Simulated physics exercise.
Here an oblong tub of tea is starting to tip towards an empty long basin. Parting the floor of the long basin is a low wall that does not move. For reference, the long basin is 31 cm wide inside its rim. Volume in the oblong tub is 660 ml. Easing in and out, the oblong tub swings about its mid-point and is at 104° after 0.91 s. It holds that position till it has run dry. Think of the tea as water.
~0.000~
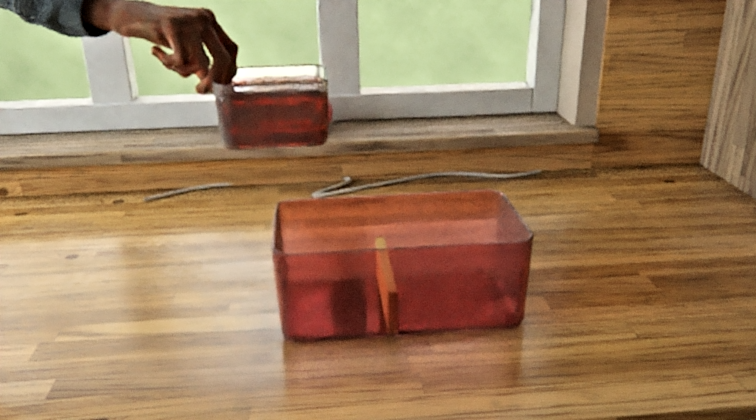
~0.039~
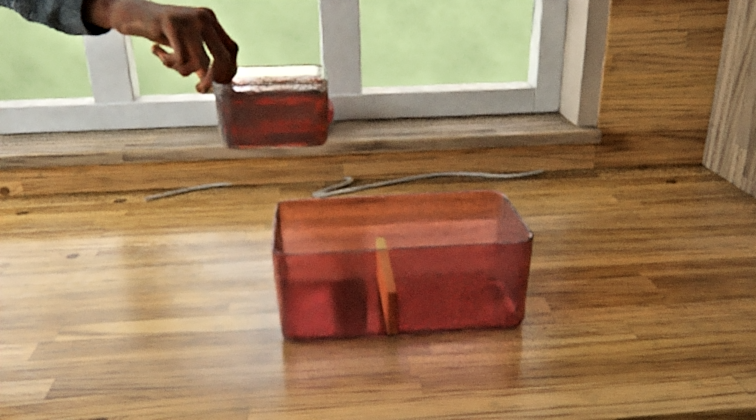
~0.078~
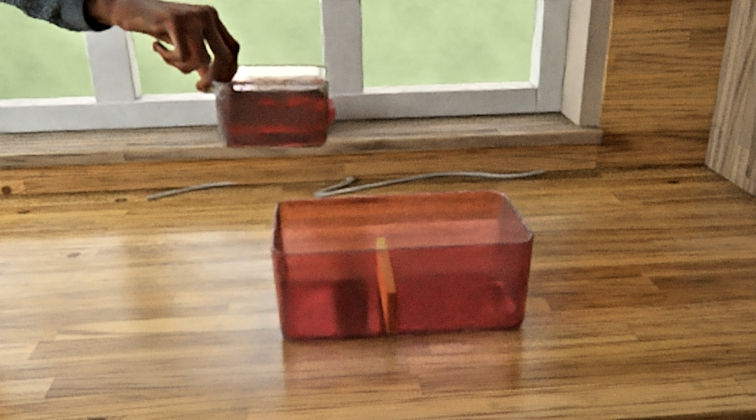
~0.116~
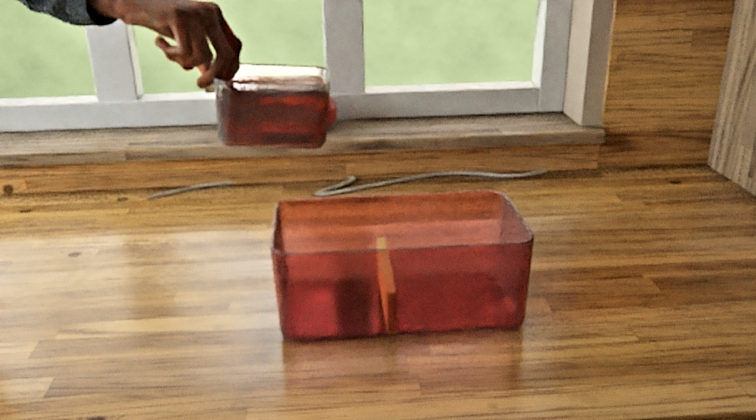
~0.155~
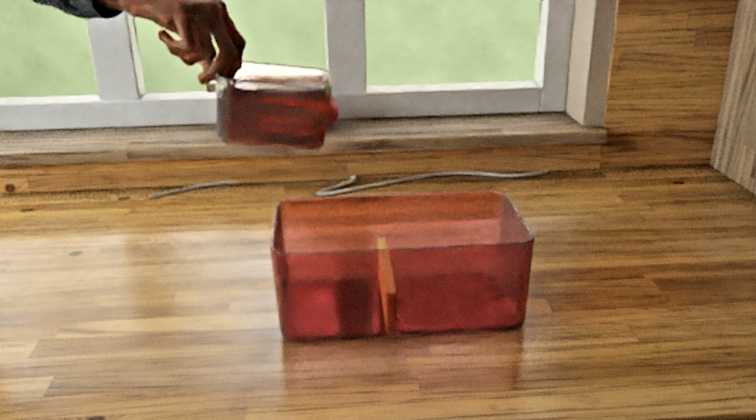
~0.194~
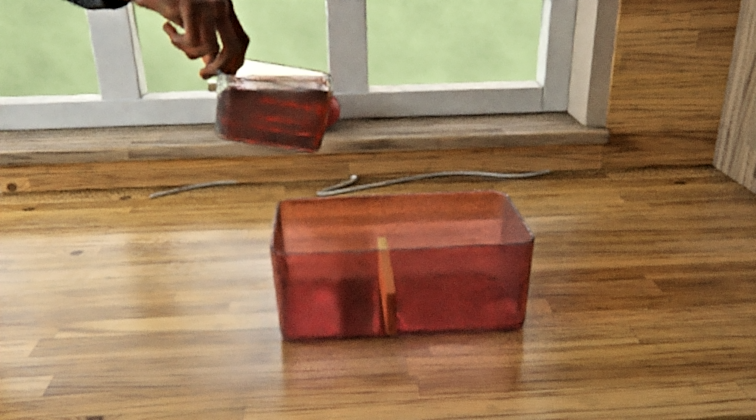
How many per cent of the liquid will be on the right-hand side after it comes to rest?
Some 65 per cent will be on the right-hand side.
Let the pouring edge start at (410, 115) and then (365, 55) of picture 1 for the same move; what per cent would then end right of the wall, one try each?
100 and 90 %.
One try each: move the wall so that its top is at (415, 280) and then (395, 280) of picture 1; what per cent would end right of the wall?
Roughly 25 per cent, then 55 per cent.
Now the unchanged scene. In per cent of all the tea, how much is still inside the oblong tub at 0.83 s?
I'd say some 10 per cent remains.
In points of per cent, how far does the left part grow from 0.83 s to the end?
I'd put it at some 16 percent.
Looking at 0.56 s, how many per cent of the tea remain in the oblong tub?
54 %.
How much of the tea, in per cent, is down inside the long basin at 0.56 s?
Estimate - around 10 in a hundred parts.
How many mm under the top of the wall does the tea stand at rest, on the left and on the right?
On the left it's about 48 mm; on the right, about 42 mm.
After 0.56 s the tilt is 70° and 53 per cent is still to pour, 3 is left of the wall and 8 right of it.
After 0.83 s the tilt is 102° and 10 per cent is still to pour, 17 is left of the wall and 65 right of it.
After 1.11 s the tilt is 104° and 0 per cent is still to pour, 32 is left of the wall and 65 right of it.
After 1.41 s the tilt is 104° and 0 per cent is still to pour, 34 is left of the wall and 65 right of it.
In the end 34 per cent lies left of the wall, 65 right of it and 1 outside.
